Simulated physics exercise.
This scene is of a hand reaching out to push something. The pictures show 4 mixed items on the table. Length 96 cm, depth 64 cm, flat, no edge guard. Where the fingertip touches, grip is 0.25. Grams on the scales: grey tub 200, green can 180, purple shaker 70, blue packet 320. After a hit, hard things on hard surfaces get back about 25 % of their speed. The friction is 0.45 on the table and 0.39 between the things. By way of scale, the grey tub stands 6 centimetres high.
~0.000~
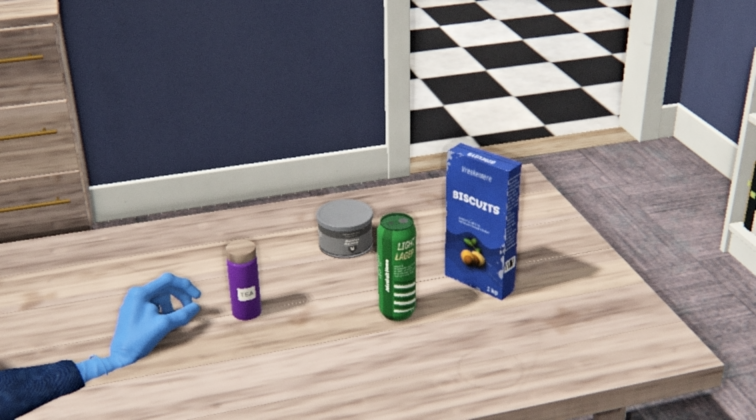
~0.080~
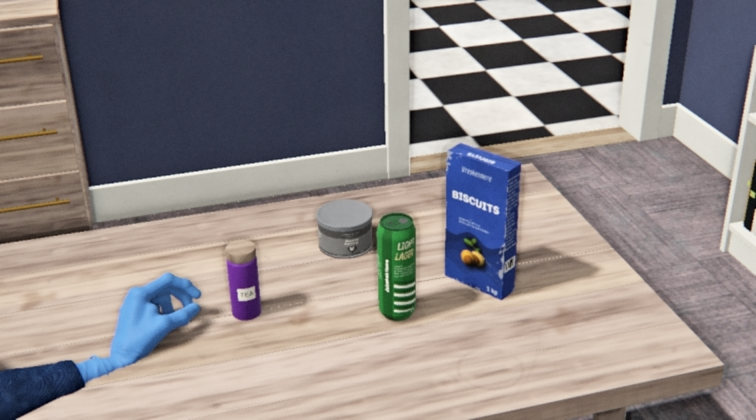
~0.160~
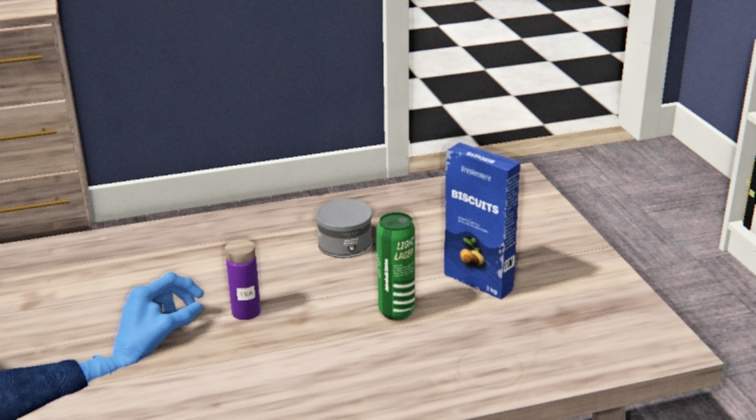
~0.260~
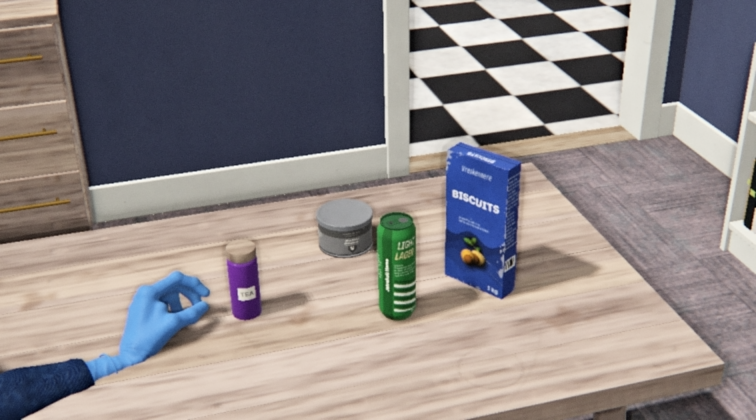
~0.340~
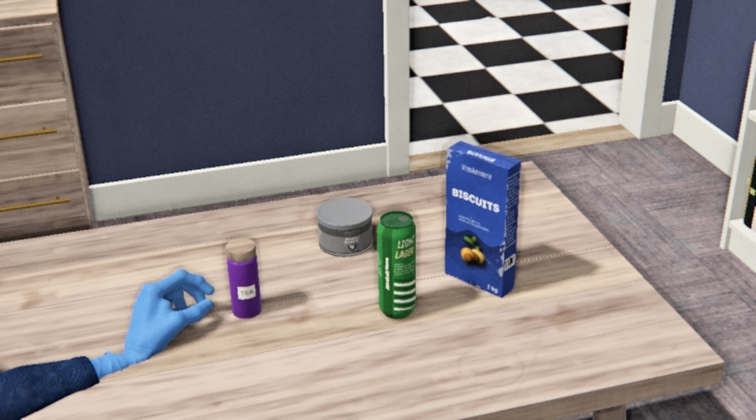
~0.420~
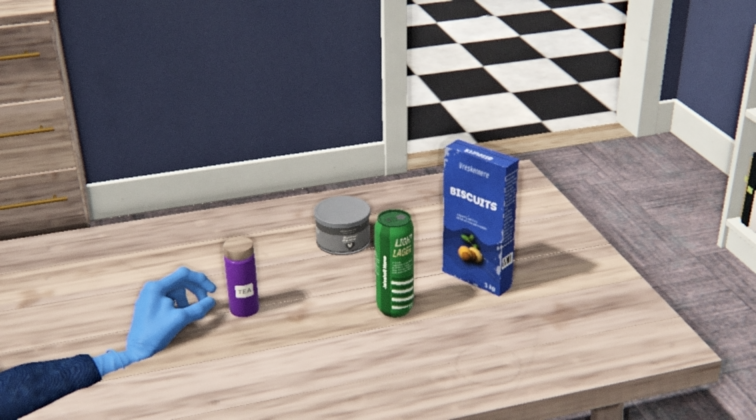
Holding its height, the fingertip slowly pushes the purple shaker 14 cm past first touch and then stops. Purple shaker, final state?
Upright.
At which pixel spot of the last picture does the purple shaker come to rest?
In the last view its middle sits roughly at (334, 261).
By 0.92 s, hand has come 7 cm; purple shaker 2 cm from its spot near (255, 275).
By 1.42 s, hand has come 11 cm; purple shaker 6 cm from its spot near (282, 270).
By 1.82 s, hand has come 14 cm; purple shaker 9 cm from its spot near (303, 267).
By 2.32 s, hand has come 18 cm; purple shaker 13 cm from its spot near (329, 262).
When it is over (3.0 s), not toppled but over 5 cm from the start, purple shaker; the other 3 within 5 cm of the start. End places, in pixels of the last picture, purple shaker near (334, 262).
